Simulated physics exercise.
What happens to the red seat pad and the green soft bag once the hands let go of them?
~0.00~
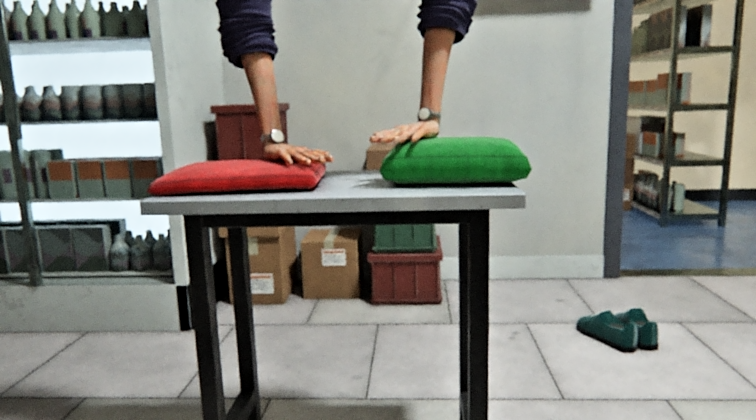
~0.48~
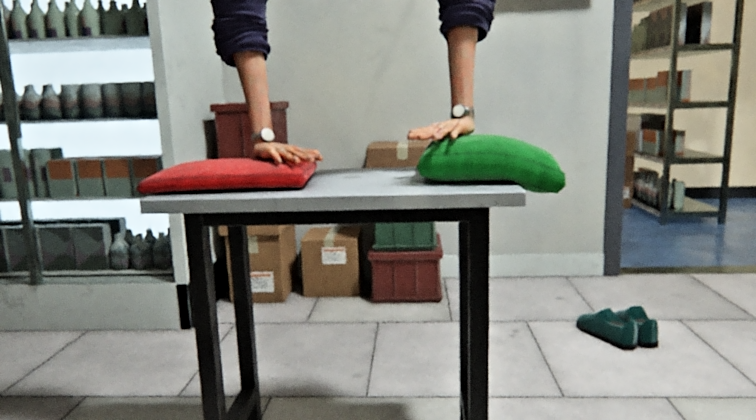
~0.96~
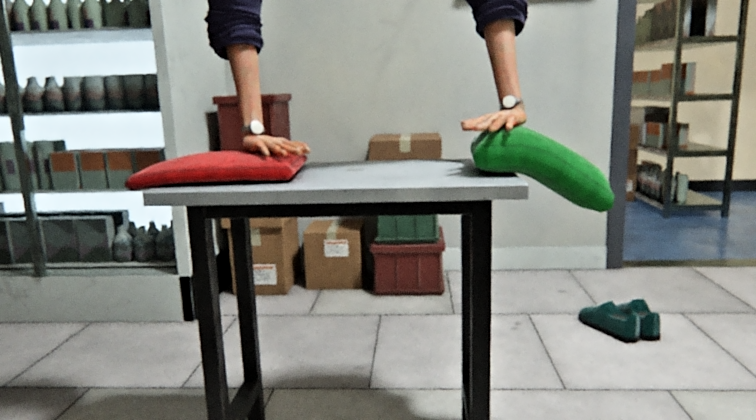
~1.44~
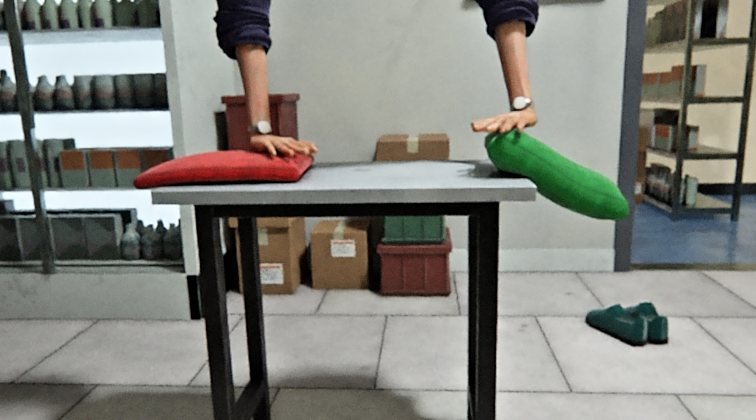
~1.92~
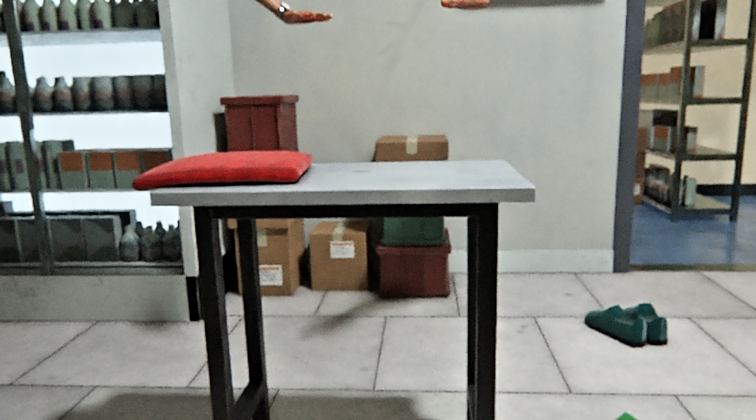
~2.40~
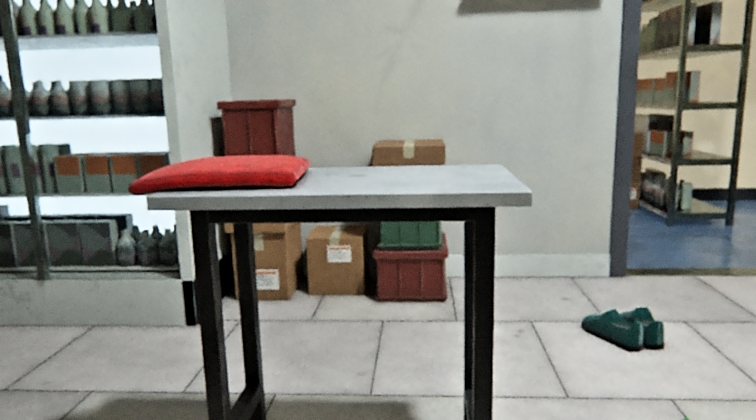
The red seat pad stays on the table, while the green soft bag tips over the right end and falls to the floor.
We see two hands push a red seat pad toward the left end of a table and a green soft bag over the right end, where it droops. The hands lift away, the green bag drops to the floor, and the red pad stays on the table.
